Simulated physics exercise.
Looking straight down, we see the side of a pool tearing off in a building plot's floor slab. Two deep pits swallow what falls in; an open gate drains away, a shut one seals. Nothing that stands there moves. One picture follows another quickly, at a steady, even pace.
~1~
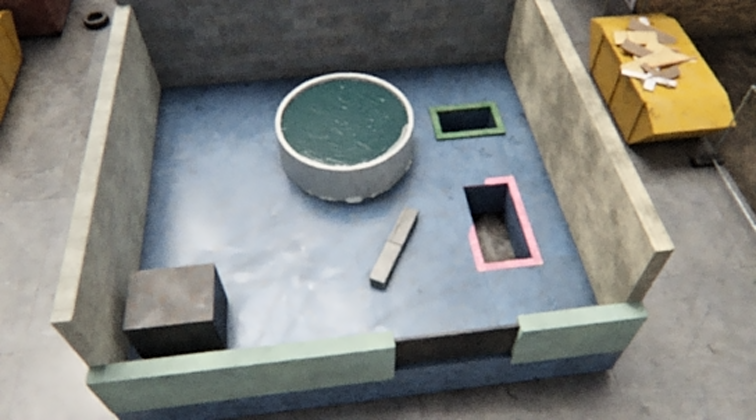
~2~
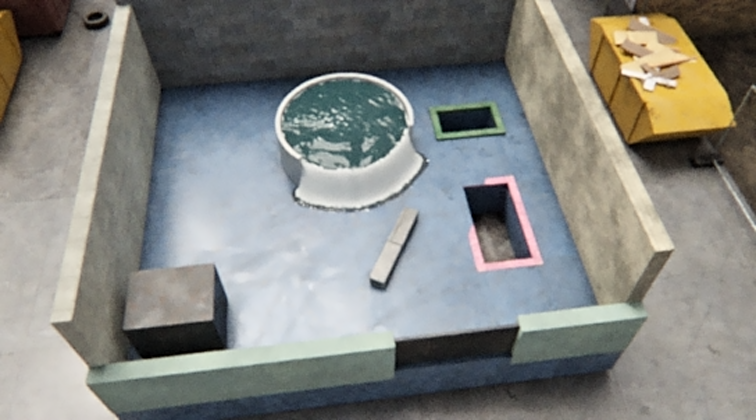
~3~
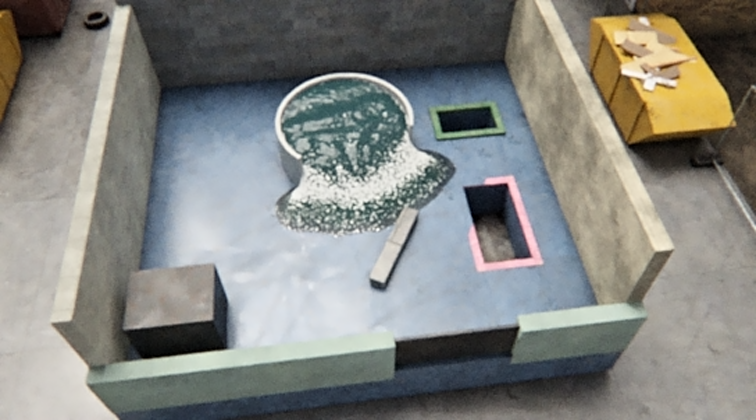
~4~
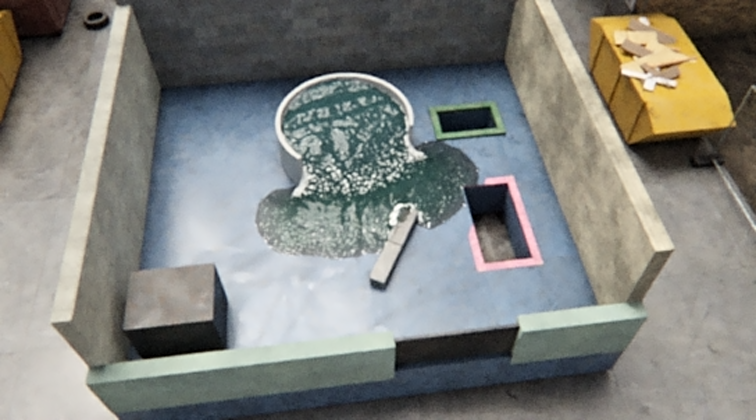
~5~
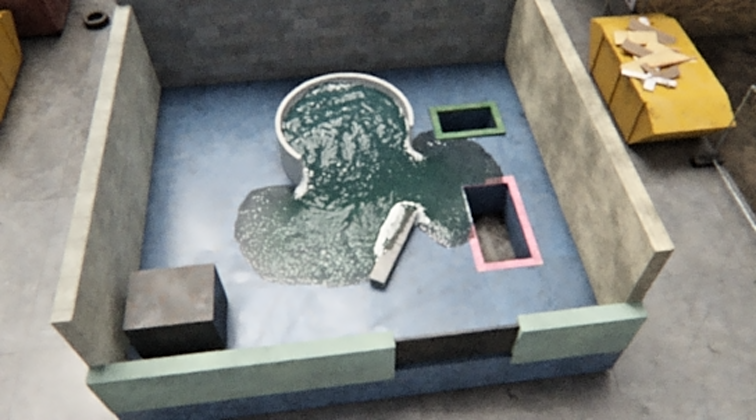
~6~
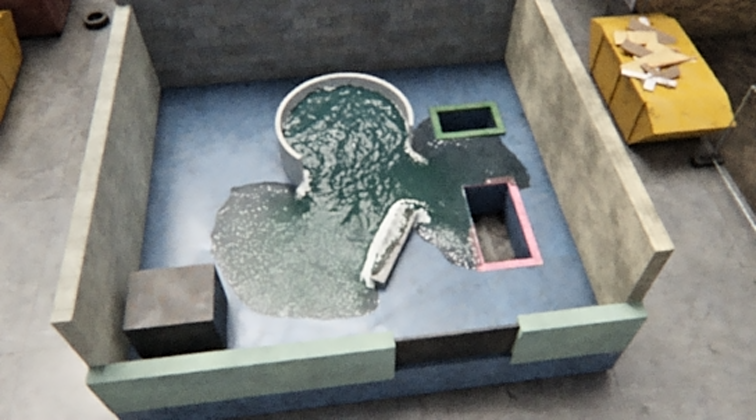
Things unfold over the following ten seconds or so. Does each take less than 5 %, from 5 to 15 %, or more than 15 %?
In the end gate: Short of a twentieth; green pit: Short of a twentieth; pink pit: Upwards of fifteen per cent.
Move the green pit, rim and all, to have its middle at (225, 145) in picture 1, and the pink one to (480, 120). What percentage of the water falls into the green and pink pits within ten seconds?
Green: 4 %; pink: 20 %.
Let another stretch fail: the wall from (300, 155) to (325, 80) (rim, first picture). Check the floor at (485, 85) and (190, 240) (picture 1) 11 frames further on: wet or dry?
Going one by one: Puddle-free and then sodden.
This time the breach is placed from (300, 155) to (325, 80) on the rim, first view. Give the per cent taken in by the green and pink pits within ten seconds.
Result - green: 2 %; pink: 14 %.
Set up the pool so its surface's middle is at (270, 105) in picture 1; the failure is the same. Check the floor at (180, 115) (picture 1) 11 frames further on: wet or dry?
Result: Unwetted.
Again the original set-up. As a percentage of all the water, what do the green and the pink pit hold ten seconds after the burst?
Around 0 per cent, then around 44 per cent.
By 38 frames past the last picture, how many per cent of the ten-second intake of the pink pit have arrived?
Result: 75 % of the ten-second total.
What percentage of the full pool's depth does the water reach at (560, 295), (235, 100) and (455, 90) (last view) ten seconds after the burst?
The three come to near 10, 6 and 8 per cent respectively.
A moment on, water covers 40 % of the floor; the gate 0 %, the green pit 0 %, the pink pit 9 %.
Next, water covers 45 % of the floor; the gate 0 %, the green pit 0 %, the pink pit 17 %.
Then, water covers 55 % of the floor; the gate 0 %, the green pit 0 %, the pink pit 23 %.
Later, water covers 85 % of the floor; the gate 0 %, the green pit 0 %, the pink pit 34 %.
In the end, water covers 95 % of the floor; the gate 0 %, the green pit 0 %, the pink pit 44 %.
